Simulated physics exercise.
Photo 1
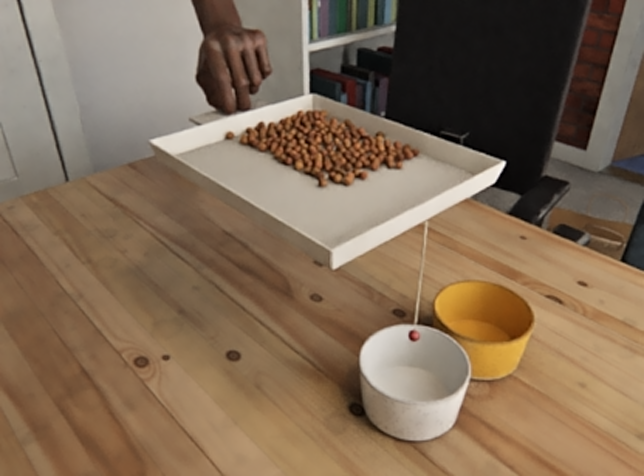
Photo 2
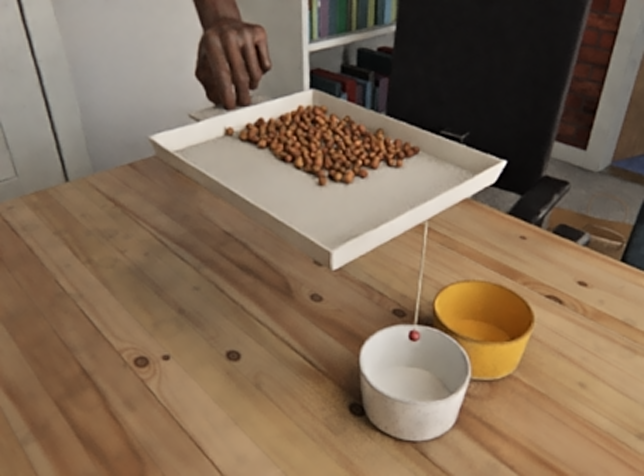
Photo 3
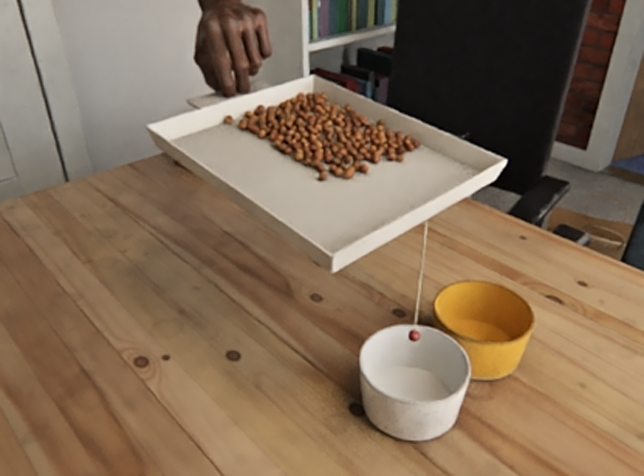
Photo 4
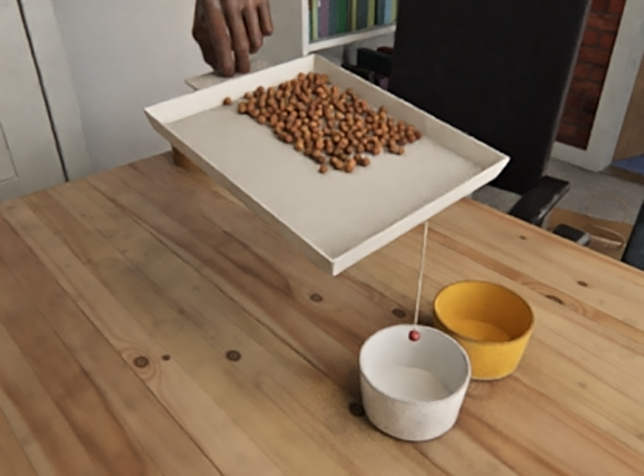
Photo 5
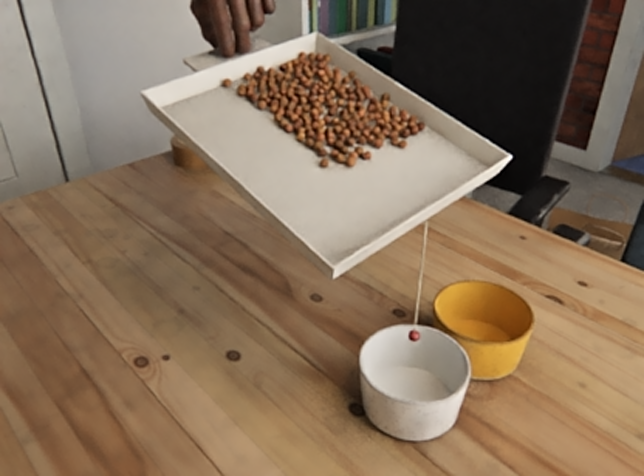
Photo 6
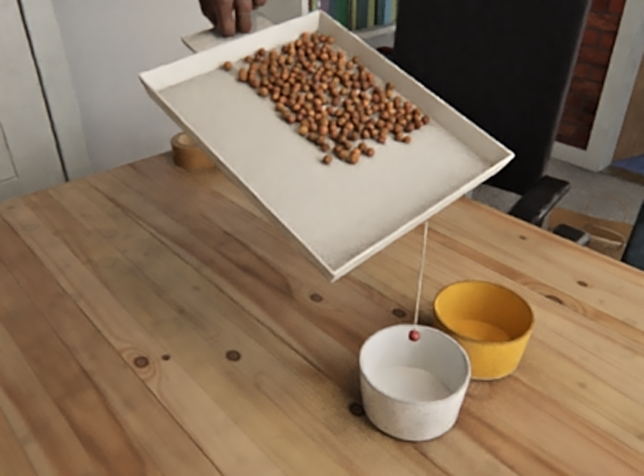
A shallow cream tray holding a heap of small brown balls hangs over a pale wooden table, seen from slightly above in a room with bookshelves and a black chair. Below its near right end, where a red bead dangles on a thread, sit a white bowl and a yellow one. A hand raises the far end, steepening the tray, its left corner dipping slightly, while the camera stays still.
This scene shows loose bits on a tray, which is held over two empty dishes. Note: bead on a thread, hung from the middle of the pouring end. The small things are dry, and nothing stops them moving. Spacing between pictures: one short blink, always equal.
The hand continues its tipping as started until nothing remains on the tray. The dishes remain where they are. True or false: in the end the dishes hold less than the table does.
True.
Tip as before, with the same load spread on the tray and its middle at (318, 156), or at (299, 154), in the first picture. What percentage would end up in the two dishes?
Estimates in order: 20 percent, 10 percent.
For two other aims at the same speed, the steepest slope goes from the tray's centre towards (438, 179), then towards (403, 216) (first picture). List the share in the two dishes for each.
Somewhere close to 90 % the first time, 30 % the second.
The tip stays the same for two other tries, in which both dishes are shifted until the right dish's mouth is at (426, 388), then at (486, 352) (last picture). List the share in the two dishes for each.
Close to 60 in a hundred, then close to 50 in a hundred.
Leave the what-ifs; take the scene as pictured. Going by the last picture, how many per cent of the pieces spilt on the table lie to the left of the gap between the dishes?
Near 90 in a hundred.
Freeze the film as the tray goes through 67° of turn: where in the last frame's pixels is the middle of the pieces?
I'd mark the middle close to (375, 266).
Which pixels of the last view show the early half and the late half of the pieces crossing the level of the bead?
First roughly (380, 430), then roughly (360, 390).
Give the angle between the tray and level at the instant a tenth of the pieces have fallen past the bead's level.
Roughly 70°.
Soon, tray tipped steeply; about two thirds on the tray; a stray few outside both; about a third in the air.
A while on, tray tipped past a quarter turn; about a quarter on the tray; a small part in the left dish; about half outside both; about a quarter in the air.
Towards the end, tray tipped past a quarter turn; a small part in the left dish; most outside both.
Finally, tray tipped past a quarter turn; a small part in the left dish; none in the right dish; most outside both.
